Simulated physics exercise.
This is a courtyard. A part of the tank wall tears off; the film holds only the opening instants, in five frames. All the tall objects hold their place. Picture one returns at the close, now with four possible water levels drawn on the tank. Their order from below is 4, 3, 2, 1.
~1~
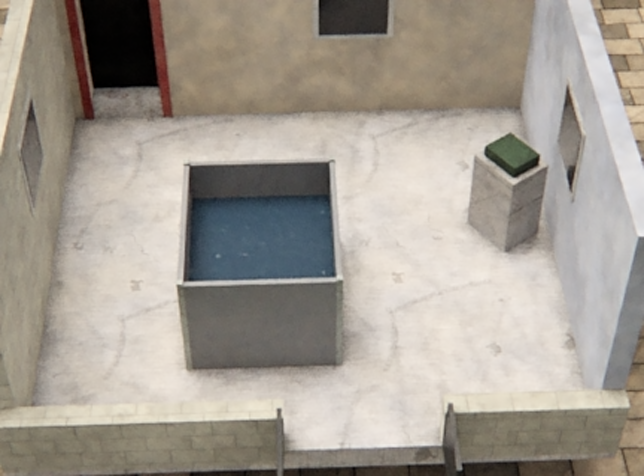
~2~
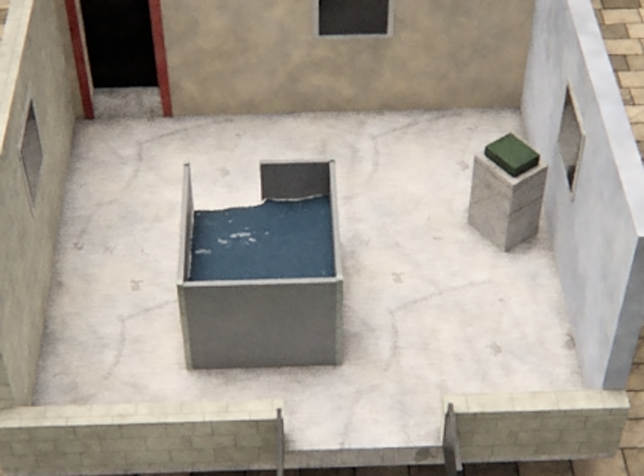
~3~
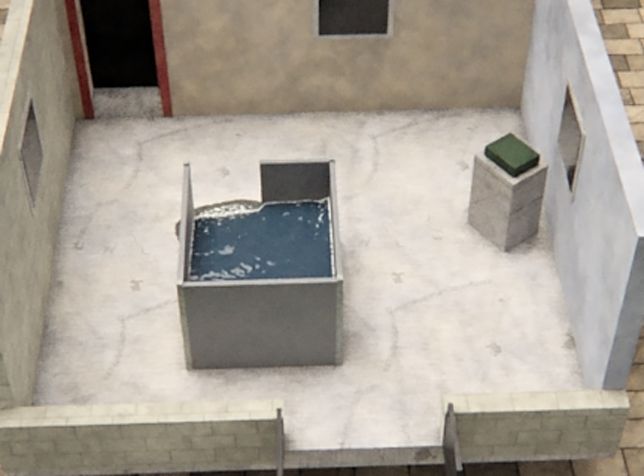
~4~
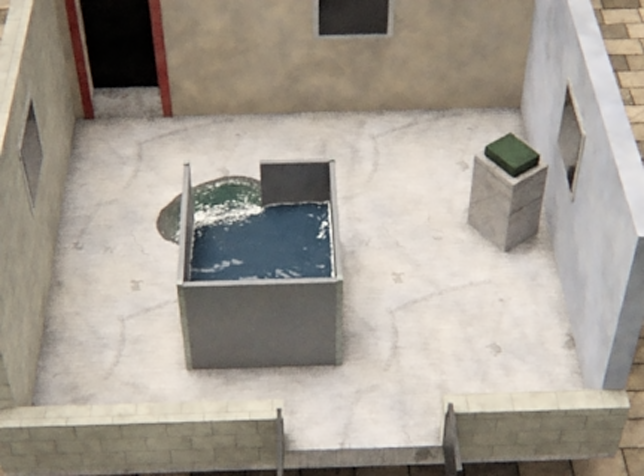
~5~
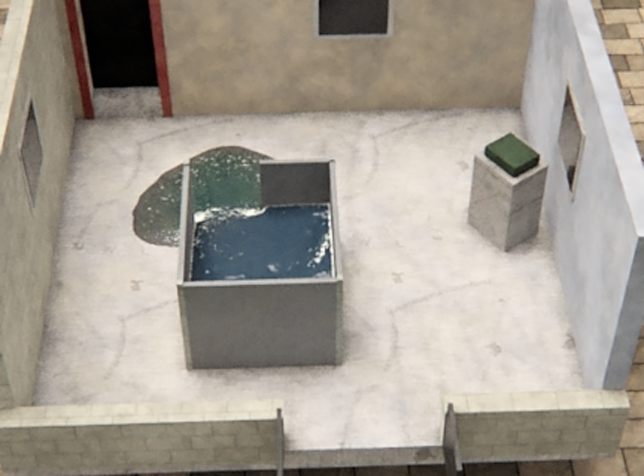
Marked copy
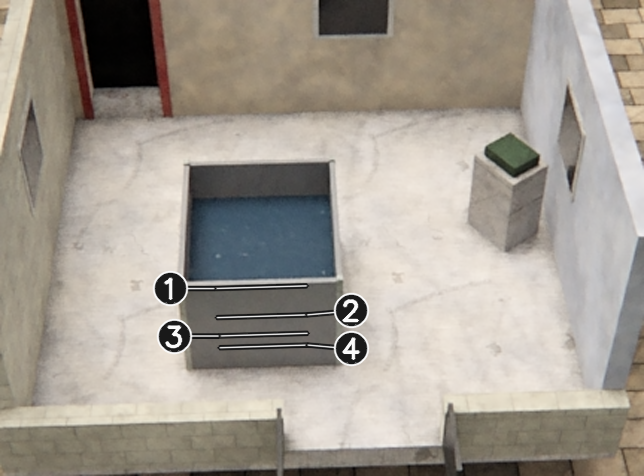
We see a walled courtyard with a grey tank of blue water and a pedestal; part of the tank's back wall disappears, and water pours through the gap, spreading across the pale ground behind and to the left.
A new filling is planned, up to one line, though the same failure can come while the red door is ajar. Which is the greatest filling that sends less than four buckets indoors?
Use line 2.
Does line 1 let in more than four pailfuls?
Yes, it does.
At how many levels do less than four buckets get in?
Three.
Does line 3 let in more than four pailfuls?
No, that is safe.
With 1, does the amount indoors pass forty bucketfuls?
No.
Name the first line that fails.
Here it is line 1.
On the marked copy, 1 at (260, 287); 2 at (262, 316); 3 at (263, 334); 4 at (263, 346); from the bottom up 4, 3, 2, 1.
For line 1, about 12 bucketfuls get in.
For line 2, a bucket or two gets in.
For line 3, nothing gets over.
For line 4, nothing gets over.
